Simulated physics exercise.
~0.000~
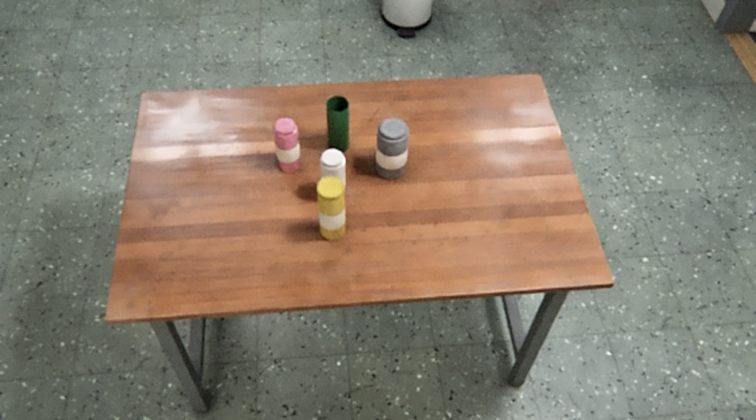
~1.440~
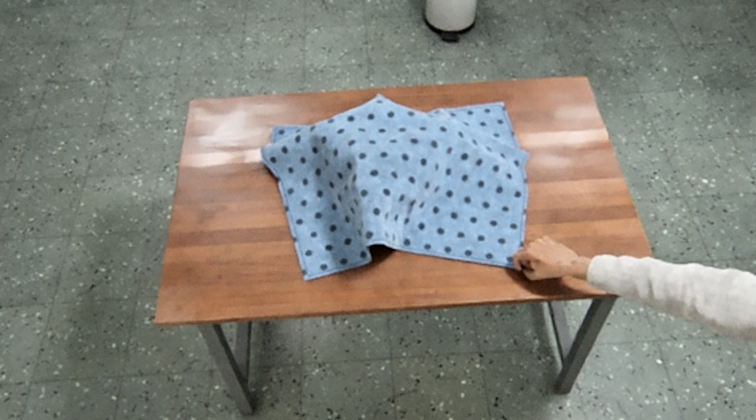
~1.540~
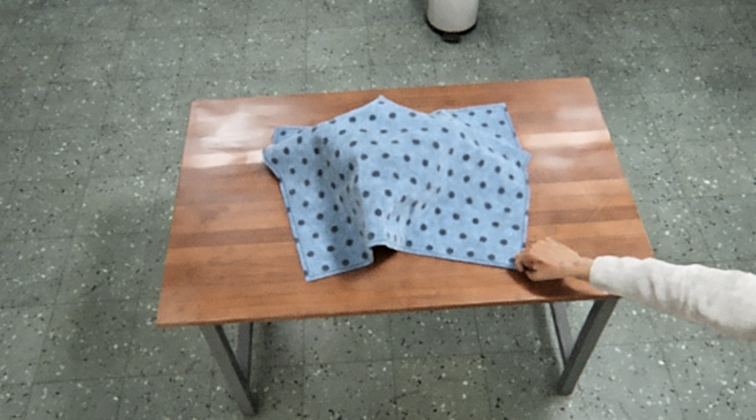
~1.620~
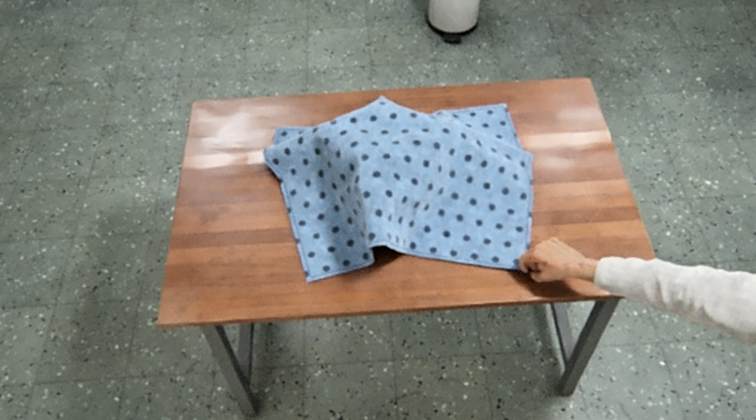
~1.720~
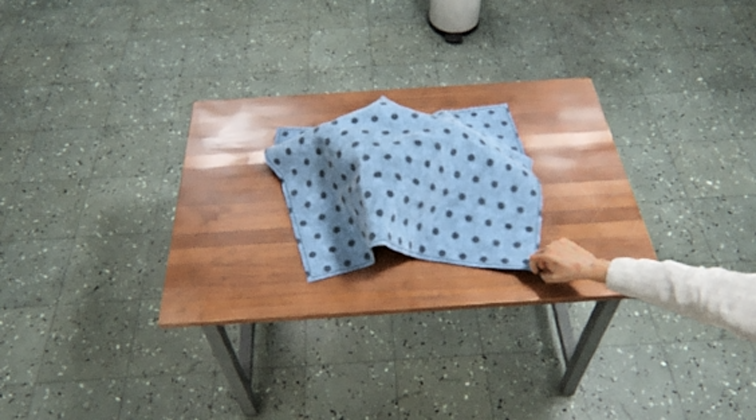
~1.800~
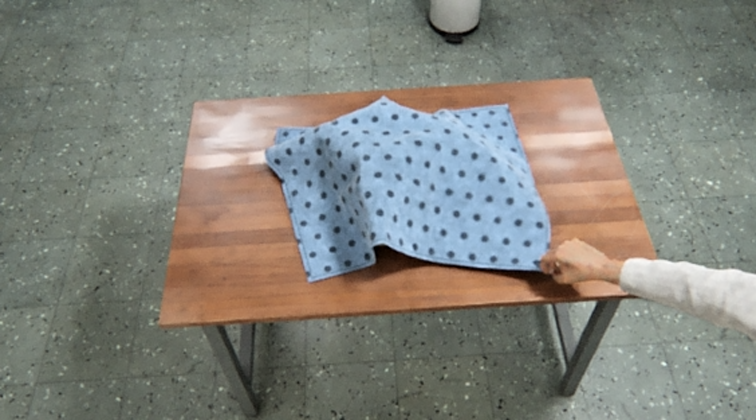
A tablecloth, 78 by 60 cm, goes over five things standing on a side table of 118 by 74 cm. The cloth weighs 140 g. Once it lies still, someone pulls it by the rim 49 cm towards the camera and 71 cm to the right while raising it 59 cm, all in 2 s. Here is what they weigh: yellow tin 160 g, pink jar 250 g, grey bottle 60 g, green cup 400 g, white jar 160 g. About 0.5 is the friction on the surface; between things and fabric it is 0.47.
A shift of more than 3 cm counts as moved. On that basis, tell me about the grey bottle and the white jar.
My prediction: I expect the grey bottle to budge, I expect the white jar to remain in position.
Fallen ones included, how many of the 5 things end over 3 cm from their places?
All told, 2.
At 2.2 s, middle of the tablecloth at (466, 176); grey bottle 8 cm off its start, yellow tin 8 cm off its start.
At 2.7 s, middle of the tablecloth at (620, 243); grey bottle on its side, 25 cm off its start, yellow tin on its side, 17 cm off its start.
At 3.1 s, middle of the tablecloth at a place out of view; grey bottle on its side, 50 cm off its start at (636, 215), yellow tin on its side, 24 cm off its start at (447, 295).
At 3.5 s, middle of the tablecloth at a place out of view; grey bottle over the edge, yellow tin over the edge.
At 4.3 s, middle of the tablecloth at a place out of view; grey bottle over the edge, white jar 0 cm off its start at (380, 164), yellow tin over the edge.
